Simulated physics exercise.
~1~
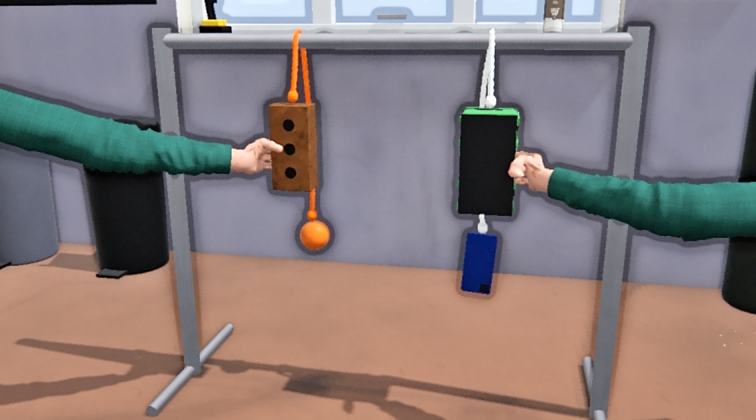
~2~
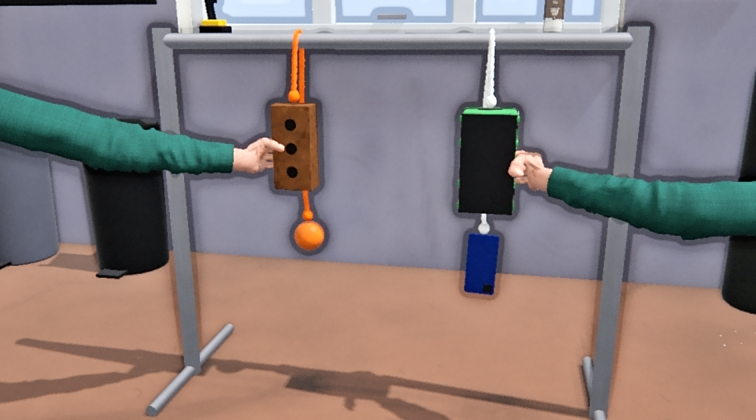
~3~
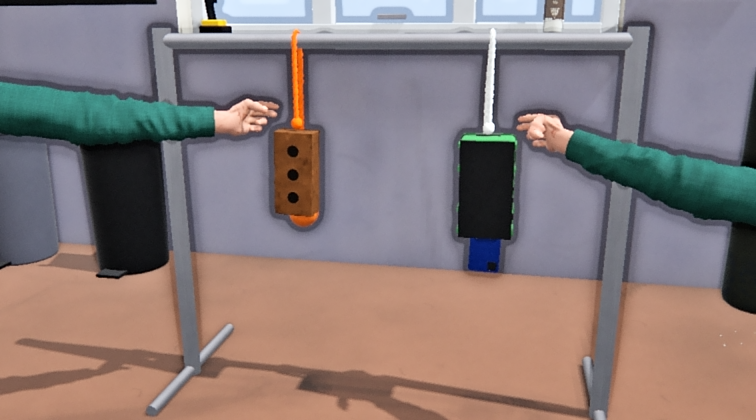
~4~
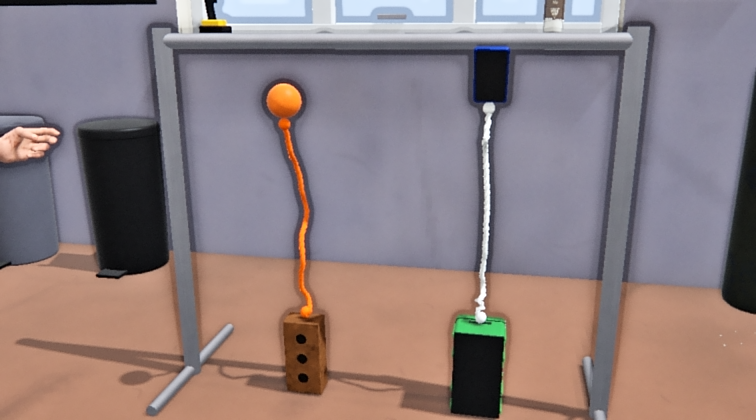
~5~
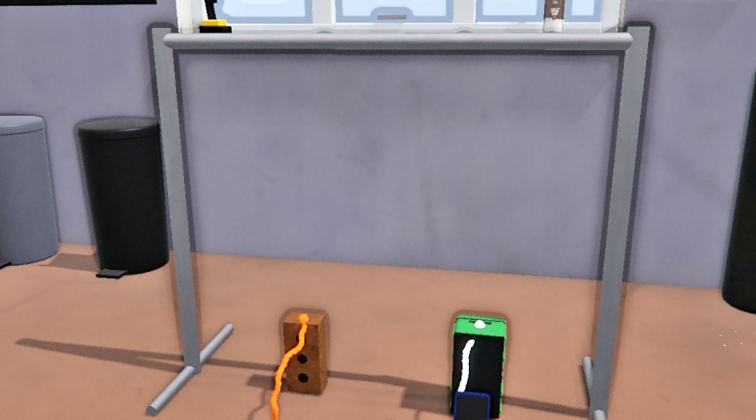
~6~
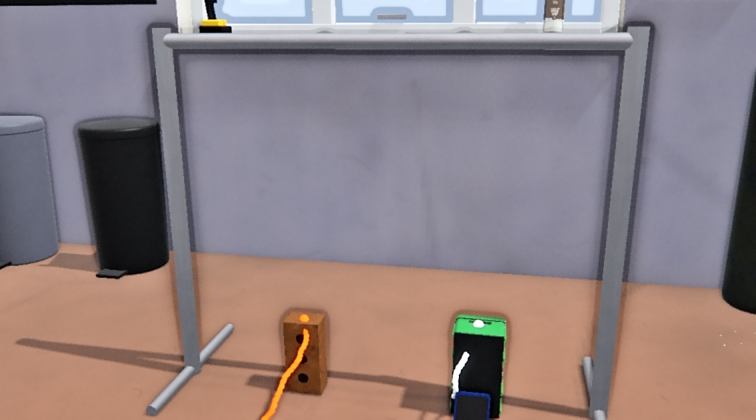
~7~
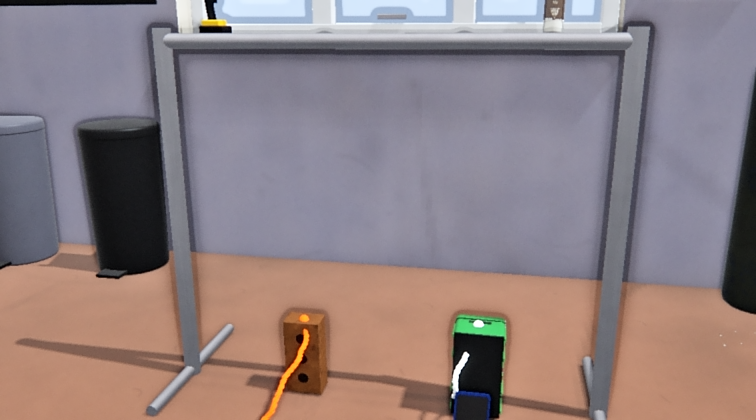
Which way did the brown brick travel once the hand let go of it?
The brick moved down, dropping from below the bar to the floor.
